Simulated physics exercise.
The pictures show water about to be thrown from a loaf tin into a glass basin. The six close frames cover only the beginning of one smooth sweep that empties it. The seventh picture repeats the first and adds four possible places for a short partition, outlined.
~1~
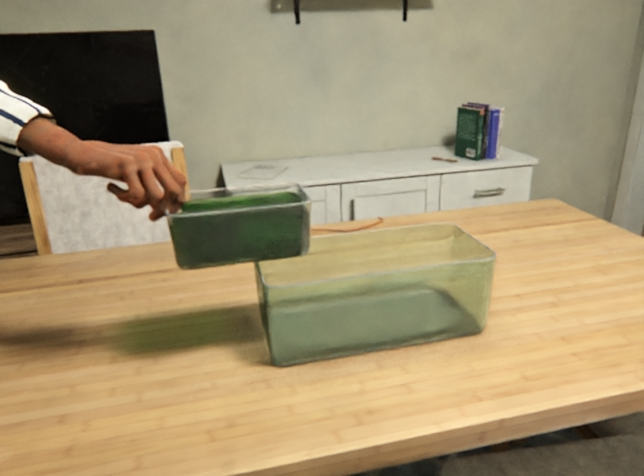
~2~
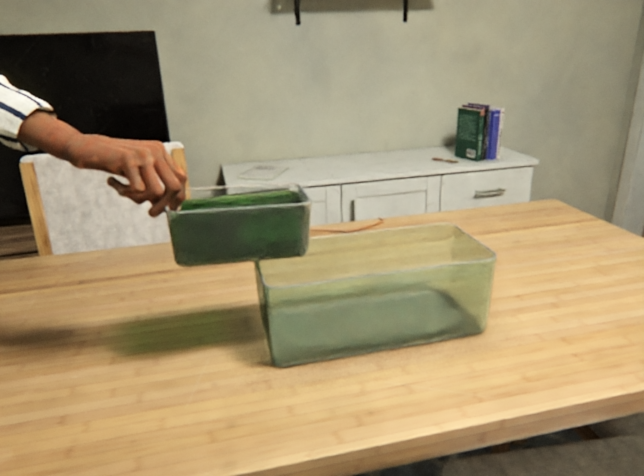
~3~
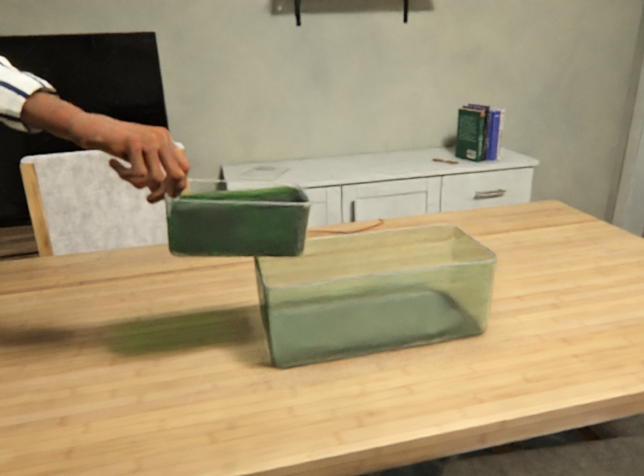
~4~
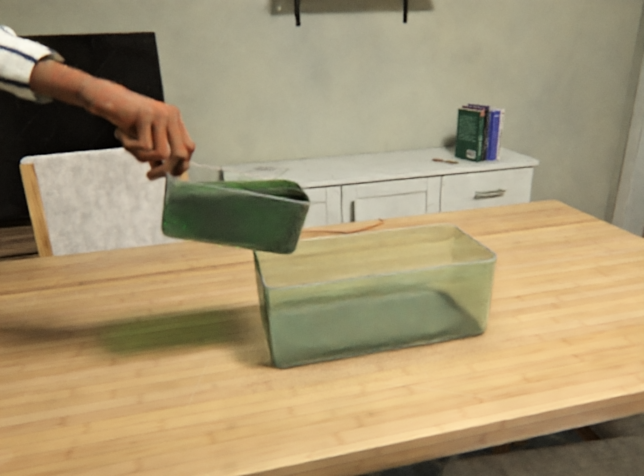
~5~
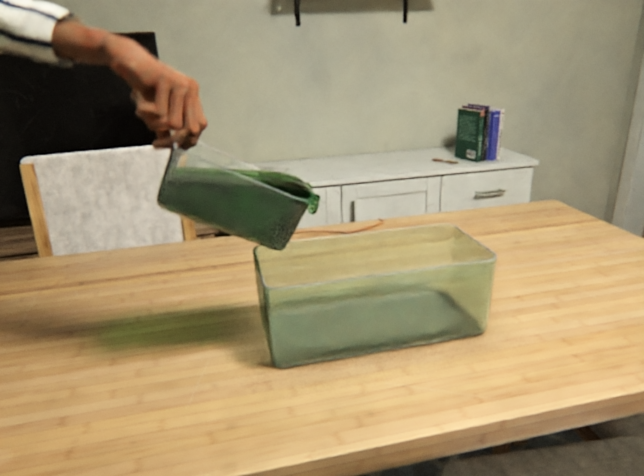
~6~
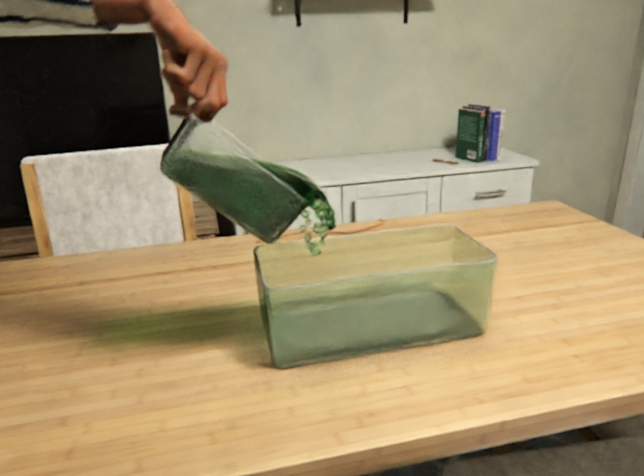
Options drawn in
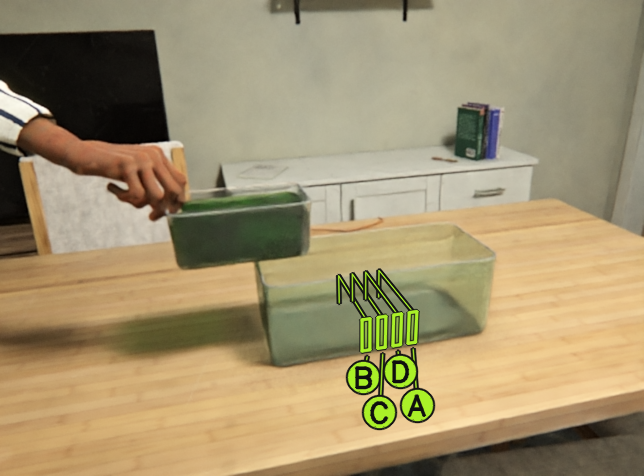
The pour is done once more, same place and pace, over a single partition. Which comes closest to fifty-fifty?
A works best here.
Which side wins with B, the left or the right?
The right side.
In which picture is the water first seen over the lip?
Picture 4.
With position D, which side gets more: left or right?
The right one.
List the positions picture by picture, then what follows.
The first frame shows upright, lip at (303, 191); basin from (271, 363) to (484, 328); nothing has left yet.
The second frame shows upright, lip at (303, 192); nothing has left yet.
The third frame shows tipped about 7°, lip at (304, 192); nothing has left yet.
The fourth frame shows tipped about 16°, lip at (303, 193); water is over the lip, down to (303, 193).
The fifth frame shows tipped about 28°, lip at (303, 192); water is over the lip, down to (308, 206).
The sixth frame shows tipped about 41°, lip at (304, 193); water is over the lip, down to (311, 249).
In lime, A at (413, 348); B at (367, 356); C at (382, 354); D at (398, 351).
With A, about 49 % ends left of the wall and 41 % right of it; 10 % is lost outside.
With B, about 13 % ends left of the wall and 78 % right of it; 9 % is lost outside.
With C, about 20 % ends left of the wall and 71 % right of it; 9 % is lost outside.
With D, about 29 % ends left of the wall and 61 % right of it; 10 % is lost outside.
